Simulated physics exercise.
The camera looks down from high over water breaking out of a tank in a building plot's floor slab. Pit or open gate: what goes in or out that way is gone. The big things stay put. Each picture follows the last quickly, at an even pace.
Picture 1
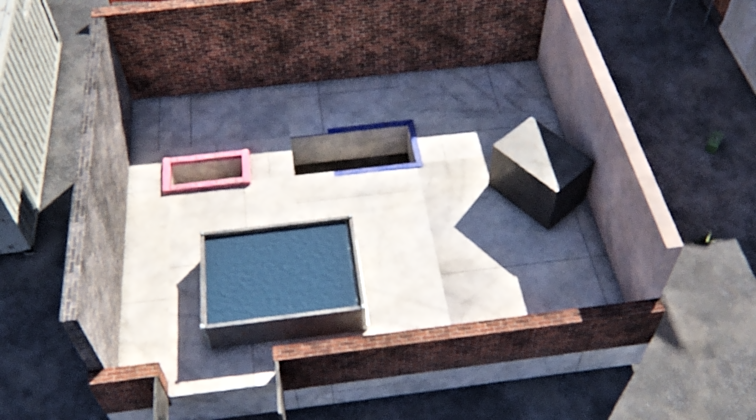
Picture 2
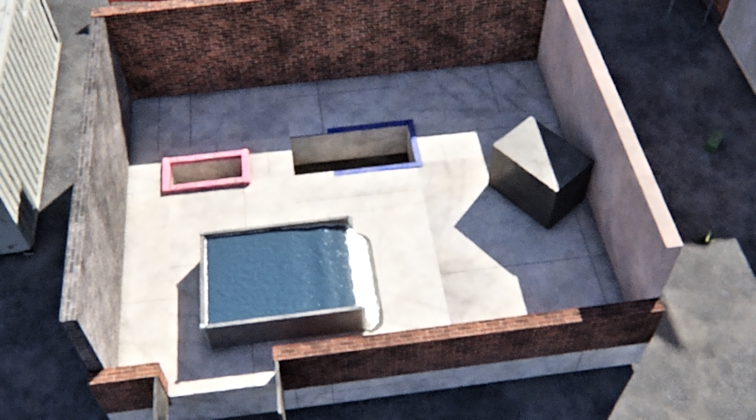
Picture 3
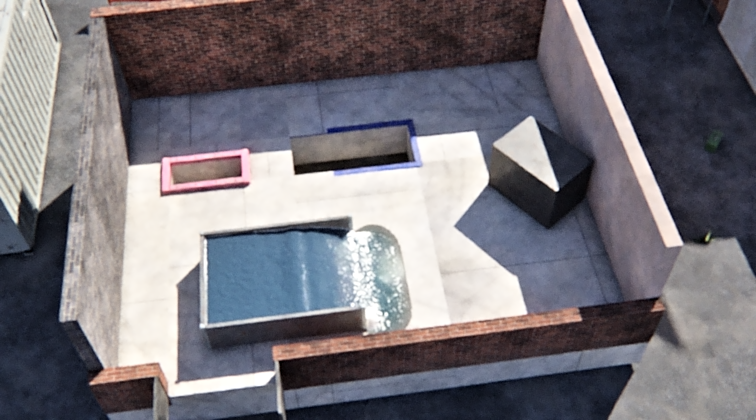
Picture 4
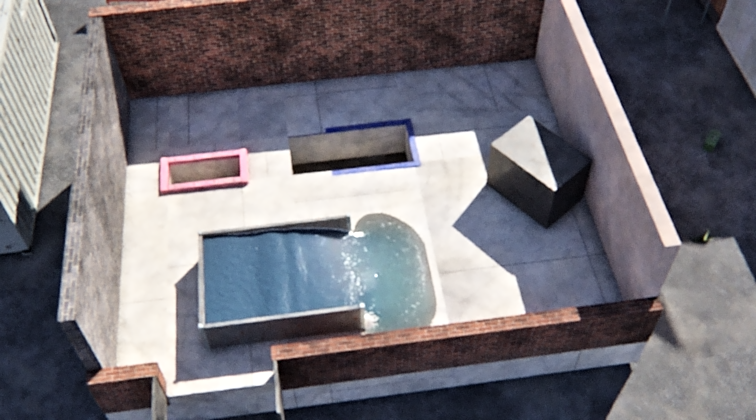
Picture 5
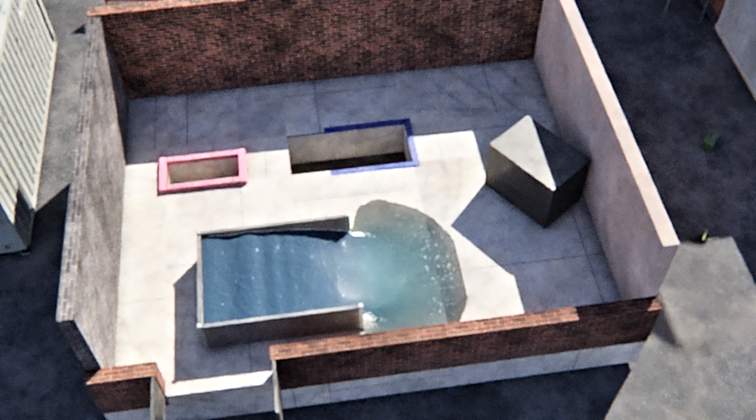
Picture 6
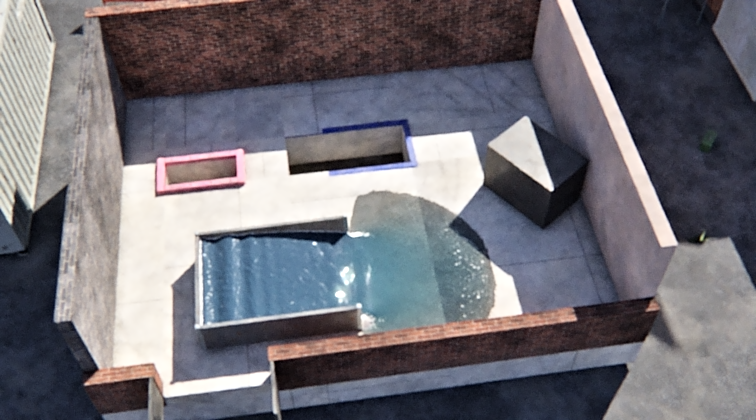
Water bursts from the right side of a tank and spreads across the pale floor.
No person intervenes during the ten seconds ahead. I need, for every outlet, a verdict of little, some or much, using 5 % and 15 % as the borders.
Verdicts: Gate, little; blue pit, much; pink pit, little.
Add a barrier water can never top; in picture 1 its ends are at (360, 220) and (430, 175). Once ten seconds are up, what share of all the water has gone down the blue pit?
I'd put the blue pit at roughly 2 %.
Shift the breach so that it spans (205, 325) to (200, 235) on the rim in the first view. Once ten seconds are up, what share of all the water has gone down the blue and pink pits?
Blue 10 %, pink 6 %.
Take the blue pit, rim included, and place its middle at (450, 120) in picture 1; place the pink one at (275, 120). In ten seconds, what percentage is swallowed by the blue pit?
So the blue pit ends up with 25 in a hundred.
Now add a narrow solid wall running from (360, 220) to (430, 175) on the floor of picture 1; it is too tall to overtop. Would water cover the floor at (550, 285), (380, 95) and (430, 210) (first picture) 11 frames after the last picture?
In the order given, the spots are swamped, spared and swamped.
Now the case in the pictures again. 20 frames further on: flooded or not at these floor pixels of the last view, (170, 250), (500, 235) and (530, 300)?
The readings in sequence are waterless, watered, watered.
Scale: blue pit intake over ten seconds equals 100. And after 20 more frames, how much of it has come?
My estimate is close to 0 per cent.
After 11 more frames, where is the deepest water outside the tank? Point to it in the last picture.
Somewhere around (628, 323).
A moment on, water covers 30 % of the floor; the gate 0 %, the blue pit 0 %, the pink pit 0 %.
Next, water covers 35 % of the floor; the gate 0 %, the blue pit 0 %, the pink pit 0 %.
Then, water covers 45 % of the floor; the gate 0 %, the blue pit 0 %, the pink pit 0 %.
Later, water covers 50 % of the floor; the gate 0 %, the blue pit 2 %, the pink pit 0 %.
In the end, water covers 75 % of the floor; the gate 2 %, the blue pit 18 %, the pink pit 0 %.
